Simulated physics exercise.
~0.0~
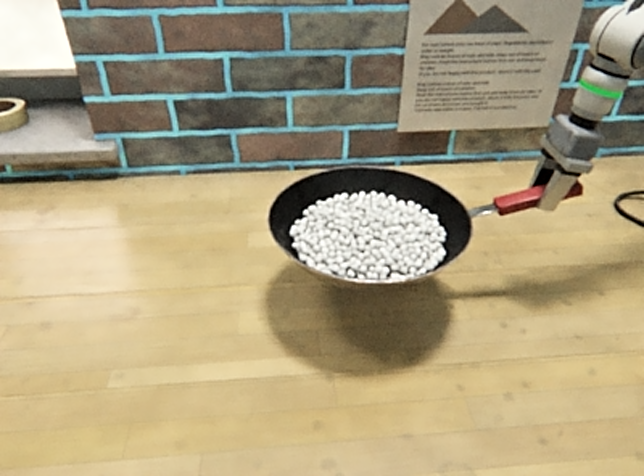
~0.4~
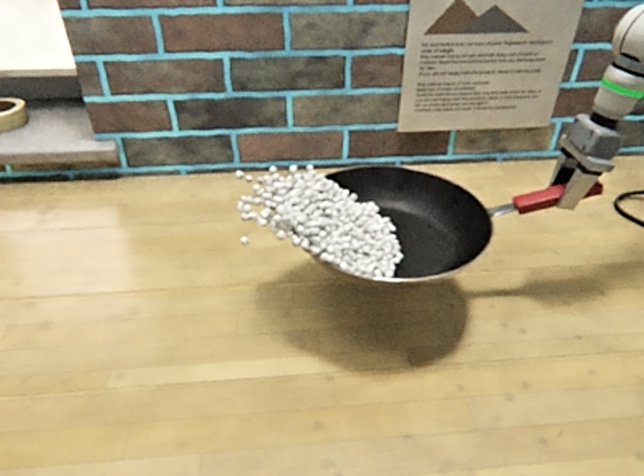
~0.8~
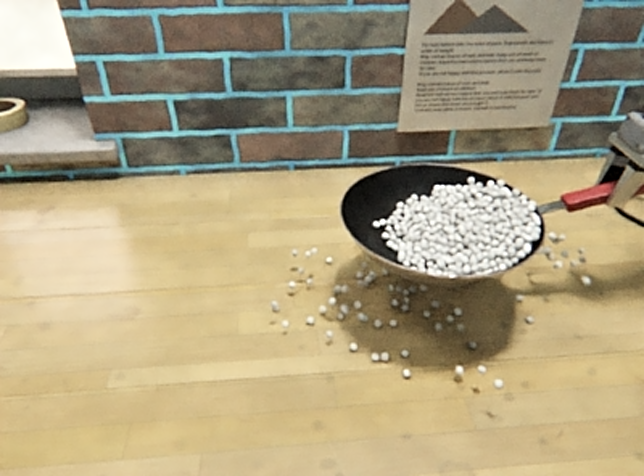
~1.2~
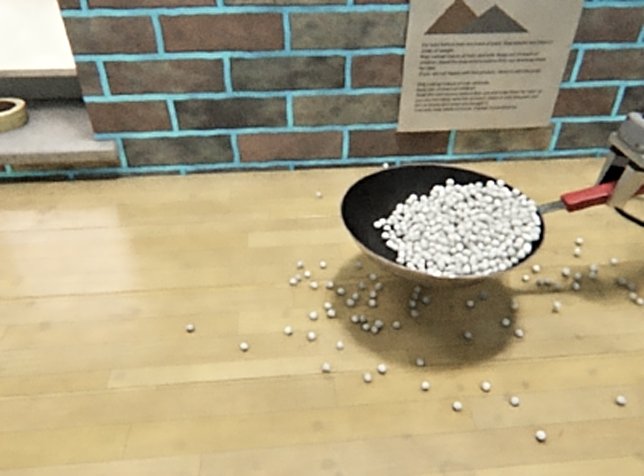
White beads surged over the left side of a frying pan as a robot arm moved it right above a wooden surface, and some spilled and scattered below, while most stayed in the pan, heaped toward its handle side.
